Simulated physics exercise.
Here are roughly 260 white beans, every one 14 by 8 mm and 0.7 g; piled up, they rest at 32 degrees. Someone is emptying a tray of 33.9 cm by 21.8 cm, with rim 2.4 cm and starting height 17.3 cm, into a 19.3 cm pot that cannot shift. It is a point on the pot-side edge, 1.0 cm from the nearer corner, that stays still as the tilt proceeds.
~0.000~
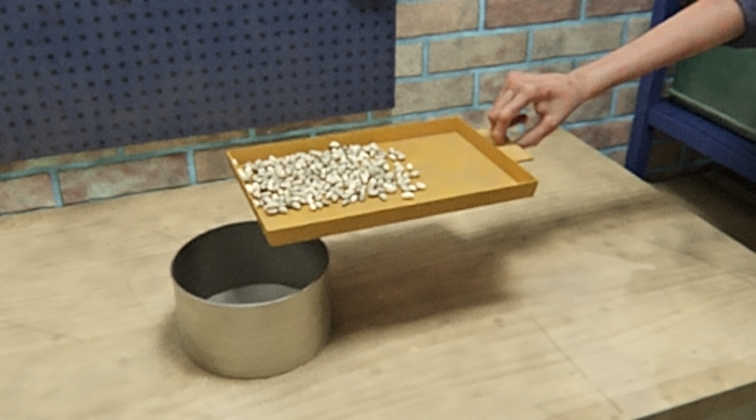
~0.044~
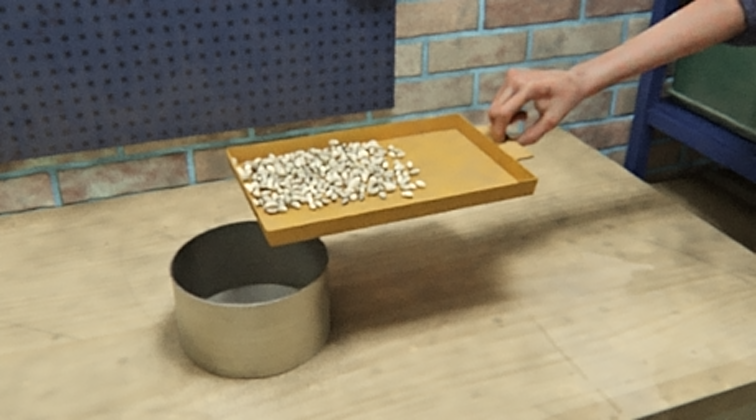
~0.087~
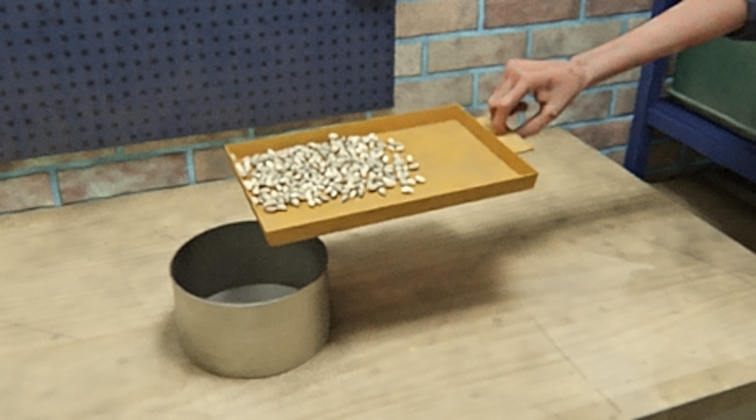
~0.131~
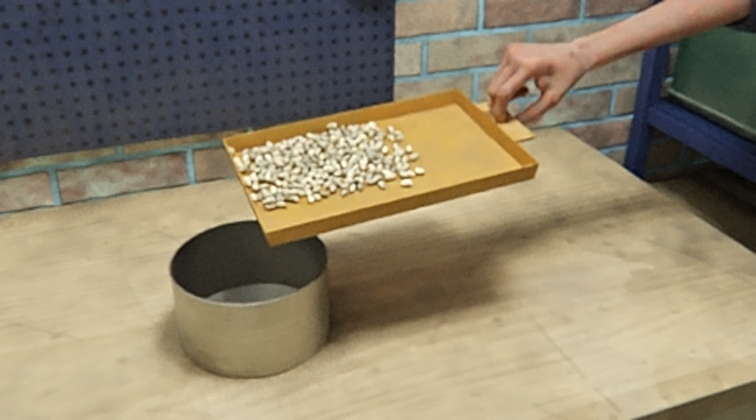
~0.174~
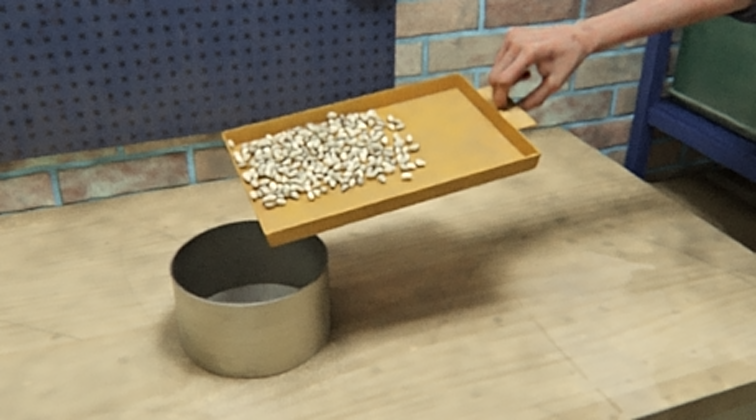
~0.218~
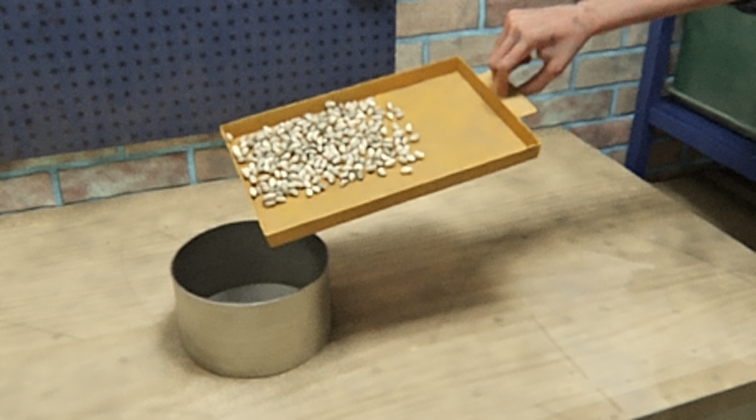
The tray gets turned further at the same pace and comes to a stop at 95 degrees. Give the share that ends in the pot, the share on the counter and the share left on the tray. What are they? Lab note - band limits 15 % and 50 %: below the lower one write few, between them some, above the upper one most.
Pot = few; counter = most; left on the tray = few.
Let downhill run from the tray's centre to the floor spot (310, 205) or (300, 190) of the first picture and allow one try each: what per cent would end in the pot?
About 75 and 65 per cent.
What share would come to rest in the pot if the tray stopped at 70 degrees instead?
Pot share: About 5 per cent.
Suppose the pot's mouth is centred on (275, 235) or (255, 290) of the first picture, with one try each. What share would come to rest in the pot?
The shares would be near 0 and 100 per cent respectively.
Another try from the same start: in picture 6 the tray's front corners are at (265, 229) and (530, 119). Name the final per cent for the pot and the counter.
The pot gets 60 and the counter 35.
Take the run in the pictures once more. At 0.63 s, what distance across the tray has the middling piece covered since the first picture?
About 8 cm.
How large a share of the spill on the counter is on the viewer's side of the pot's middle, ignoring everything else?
Roughly 100 percent of the spill.
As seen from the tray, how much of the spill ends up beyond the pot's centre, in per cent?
Around 80 in a hundred.
After 0.63 s, tilt 53 degrees; the tray holds 100 %, the pot 0 %.
Then, at 0.91 s, tilt 79 degrees; the tray holds 70 %, the pot 0 %.
After 1.29 s, tilt 95 degrees; the tray holds 5 %, the pot 0 %.
In the end, at 2.7 s, pot 0 %, counter 100 %, tray 0 %.
